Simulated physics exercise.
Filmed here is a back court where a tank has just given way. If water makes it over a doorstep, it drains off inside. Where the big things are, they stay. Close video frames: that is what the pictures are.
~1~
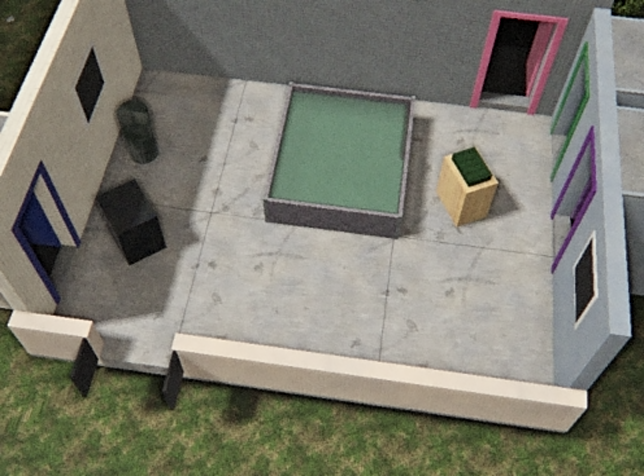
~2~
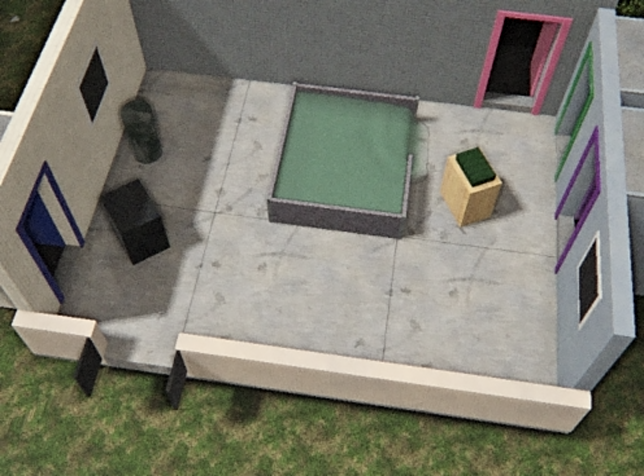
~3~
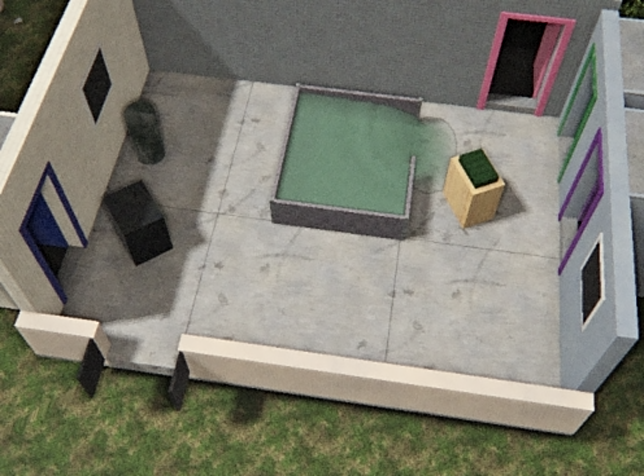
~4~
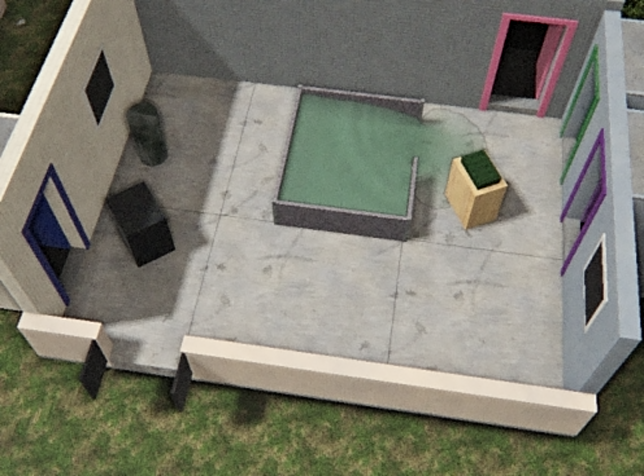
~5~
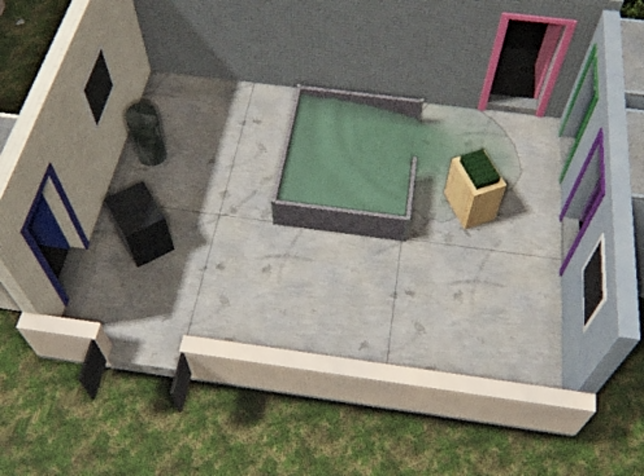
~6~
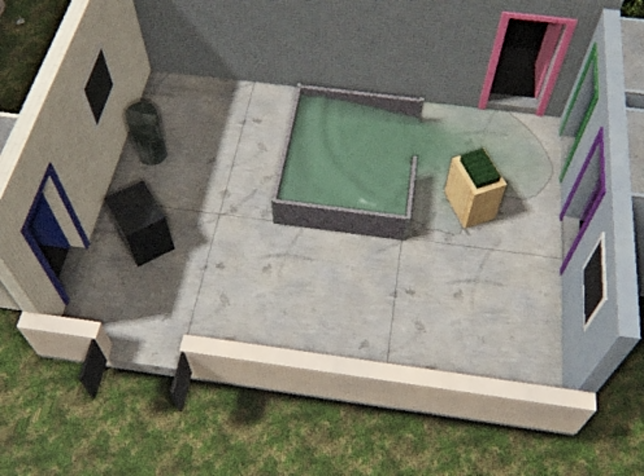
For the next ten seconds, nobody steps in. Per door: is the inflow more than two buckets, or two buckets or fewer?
The blue door stays inside what's allowed there, the green door goes beyond what's allowed there, the pink door goes beyond what's allowed there, the purple door stays inside what's allowed there.
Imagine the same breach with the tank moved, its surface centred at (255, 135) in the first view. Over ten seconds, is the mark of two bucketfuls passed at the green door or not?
Well, the way I see it, the green breaks past the limit.
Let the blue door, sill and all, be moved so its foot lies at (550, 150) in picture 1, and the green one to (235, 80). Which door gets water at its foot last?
That's the one in green.
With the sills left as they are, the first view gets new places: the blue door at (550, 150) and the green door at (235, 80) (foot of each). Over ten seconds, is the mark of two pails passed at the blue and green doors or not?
Result: Blue ends up above; green ends up below.
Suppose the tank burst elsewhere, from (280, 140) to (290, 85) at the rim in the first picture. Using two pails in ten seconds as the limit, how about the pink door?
Check on pink - it keeps within bounds.
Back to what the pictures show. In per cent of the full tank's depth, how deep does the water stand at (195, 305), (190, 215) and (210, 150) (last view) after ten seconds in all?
Estimate: 6, 4, 2 %.
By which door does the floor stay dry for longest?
My answer: The one in blue.
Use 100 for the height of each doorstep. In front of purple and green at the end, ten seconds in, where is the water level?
In order: Roughly 40 and 250 in a hundred.
A moment on, water covers 15 % of the floor; the blue door not reached, the green door over two buckets in, the pink door wet at the sill, nothing in, the purple door wet at the sill, nothing in.
Next, water covers 20 % of the floor; the blue door not reached, the green door far over two buckets in, the pink door under two buckets in, the purple door wet at the sill, nothing in.
Then, water covers 30 % of the floor; the blue door not reached, the green door far over two buckets in, the pink door over two buckets in, the purple door wet at the sill, nothing in.
Later, water covers 50 % of the floor; the blue door not reached, the green door far over two buckets in, the pink door over two buckets in, the purple door wet at the sill, nothing in.
In the end, water covers 80 % of the floor; the blue door wet at the sill, nothing in, the green door far over two buckets in, the pink door over two buckets in, the purple door wet at the sill, nothing in.
